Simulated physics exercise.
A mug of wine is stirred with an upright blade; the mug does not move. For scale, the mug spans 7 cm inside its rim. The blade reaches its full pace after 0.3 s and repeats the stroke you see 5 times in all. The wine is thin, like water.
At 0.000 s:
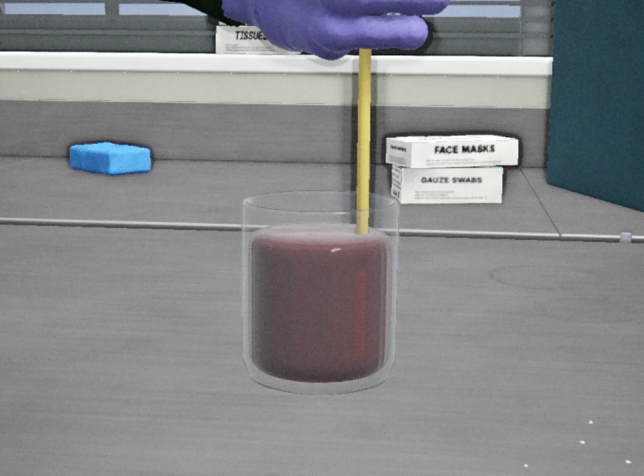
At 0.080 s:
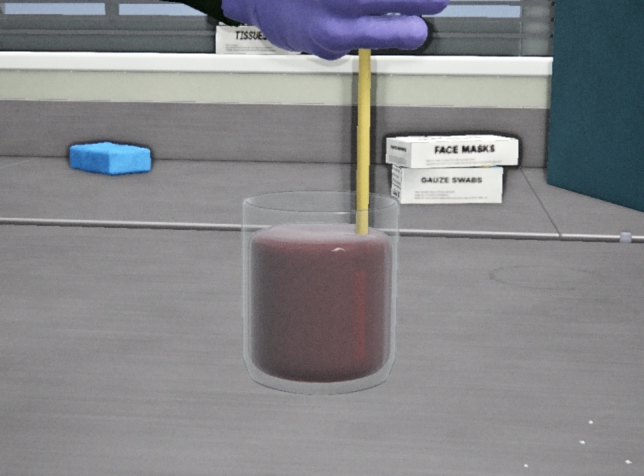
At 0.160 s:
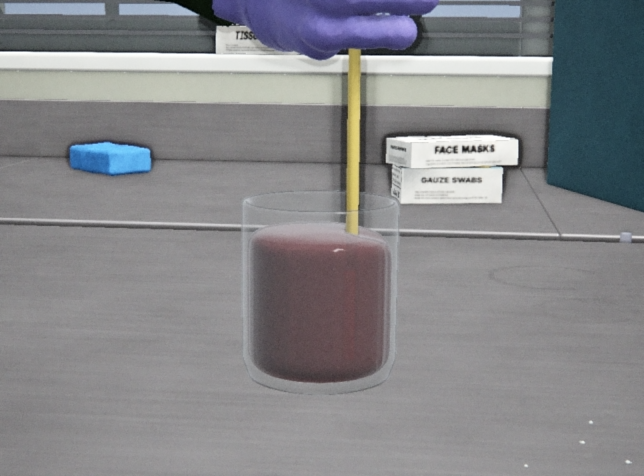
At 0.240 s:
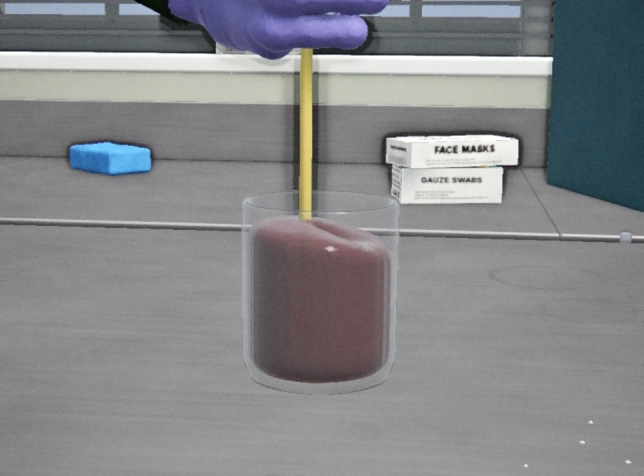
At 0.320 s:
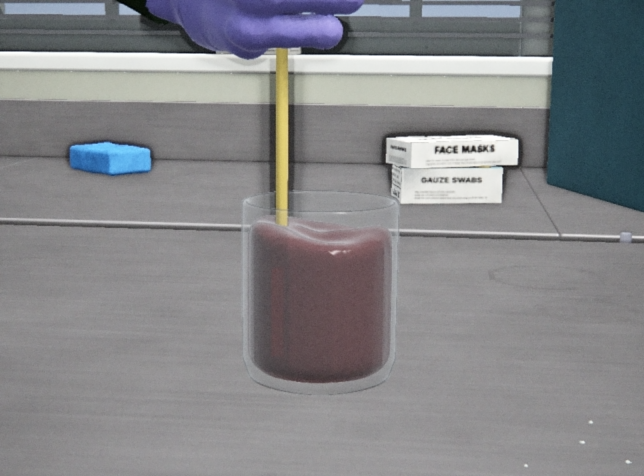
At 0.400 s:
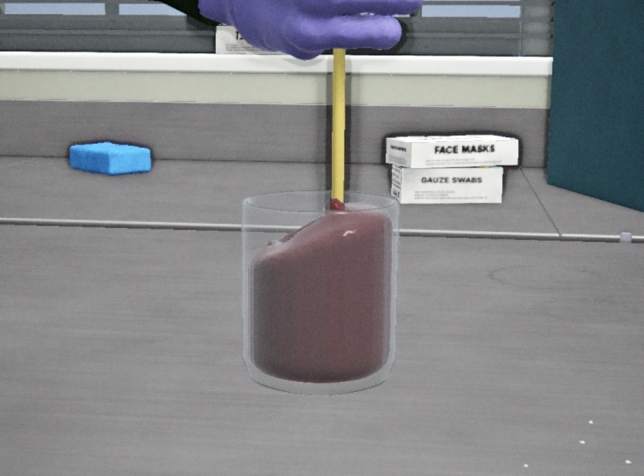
A purple-gloved hand moving a yellow stick left, then back right through dark red liquid in a clear container, its surface sloshing.
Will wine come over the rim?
The mug slops over.
After 0.77 s 2 ml is over the rim.
After 1.13 s 8 ml is over the rim.
After 1.50 s 11 ml is over the rim.
After 1.87 s 14 ml is over the rim.
In the end 14 ml is over the rim.
